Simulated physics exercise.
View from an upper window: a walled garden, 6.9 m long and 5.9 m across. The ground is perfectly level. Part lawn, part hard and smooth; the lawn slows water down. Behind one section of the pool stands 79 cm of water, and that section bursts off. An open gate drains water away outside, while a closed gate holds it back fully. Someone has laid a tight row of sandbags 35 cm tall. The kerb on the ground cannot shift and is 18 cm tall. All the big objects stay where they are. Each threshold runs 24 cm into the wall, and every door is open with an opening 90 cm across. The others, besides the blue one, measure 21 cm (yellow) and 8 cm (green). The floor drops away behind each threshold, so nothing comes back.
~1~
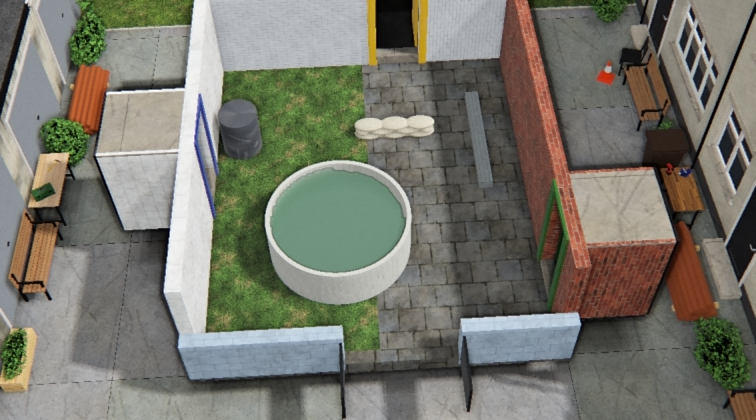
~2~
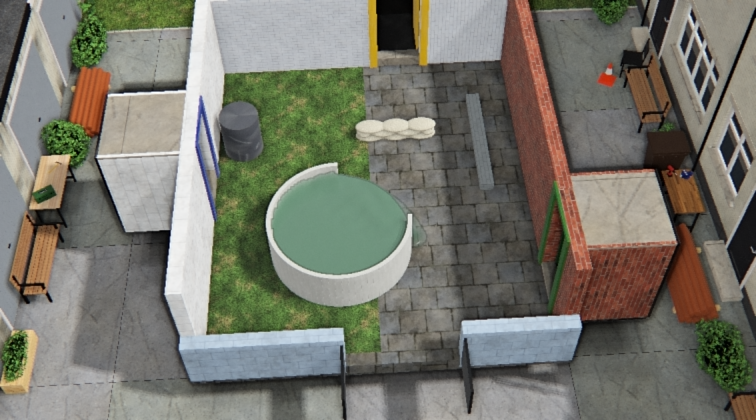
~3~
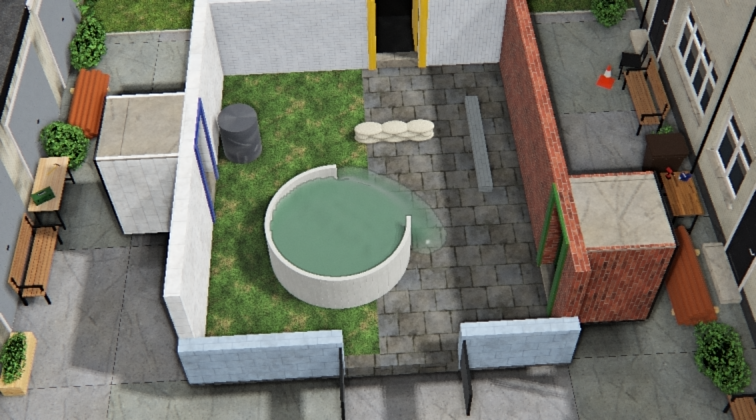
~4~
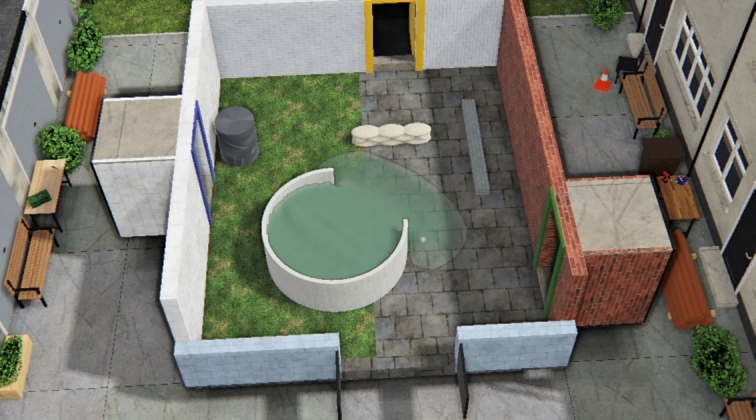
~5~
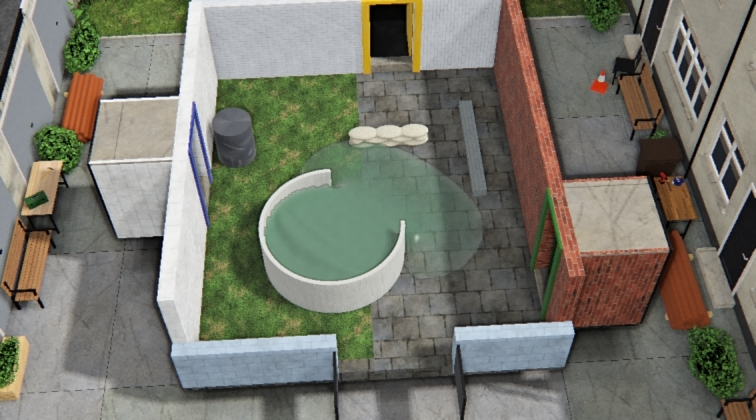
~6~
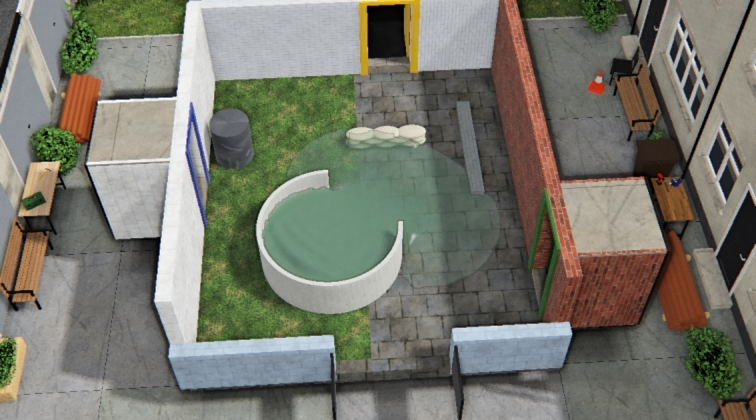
A round, white-walled pool of green water stands in a walled garden, half lawn and half grey paving, seen from high above. A dark grey barrel, pale sacks and a long grey beam lie behind it, between a blue-framed opening left, a yellow one at the back and a green one right. The pool's back-right wall disappears and water spreads thinly over the paving and grass, reaching the sacks and beam, as the view drifts slightly.
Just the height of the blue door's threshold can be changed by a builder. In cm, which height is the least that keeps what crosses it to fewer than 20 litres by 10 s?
A height of about 7 cm would just do it.
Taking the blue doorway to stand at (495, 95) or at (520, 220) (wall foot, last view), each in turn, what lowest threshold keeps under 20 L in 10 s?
Roughly 20 cm, then roughly 25 cm.
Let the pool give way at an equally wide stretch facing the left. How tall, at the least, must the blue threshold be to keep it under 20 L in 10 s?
That way, roughly 31 cm.
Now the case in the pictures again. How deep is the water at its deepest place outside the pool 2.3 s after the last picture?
Max depth: About 36 cm.
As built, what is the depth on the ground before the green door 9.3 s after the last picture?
8.5 cm.
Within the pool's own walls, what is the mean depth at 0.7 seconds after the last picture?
About 44 cm.
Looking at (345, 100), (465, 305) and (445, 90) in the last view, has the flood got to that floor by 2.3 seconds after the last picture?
In turn: Flooded, under water, flooded.
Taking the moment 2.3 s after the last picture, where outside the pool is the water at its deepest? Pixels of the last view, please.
(488, 81).
Then, 0.7 s after the last picture water covers 40 % of the floor, deepest (54 cm) near (457, 159); it has not reached the blue door.
Then, 2.3 s after the last picture water covers 65 % of the floor, deepest (36 cm) near (488, 81); it has not reached the blue door.
Then, 9.3 s after the last picture water covers 95 % of the floor, deepest (14 cm) near (195, 368); 11 cm at the blue door, 0 litres in over its 26 cm threshold.
At the blue door as built, the water peaked near 12 cm, 8.7 s after the last picture.
With a threshold of 6 cm, 30 litres would have come in within the 10 s; with 8 cm, 11 litres. So under 20 litres takes about 7 cm.
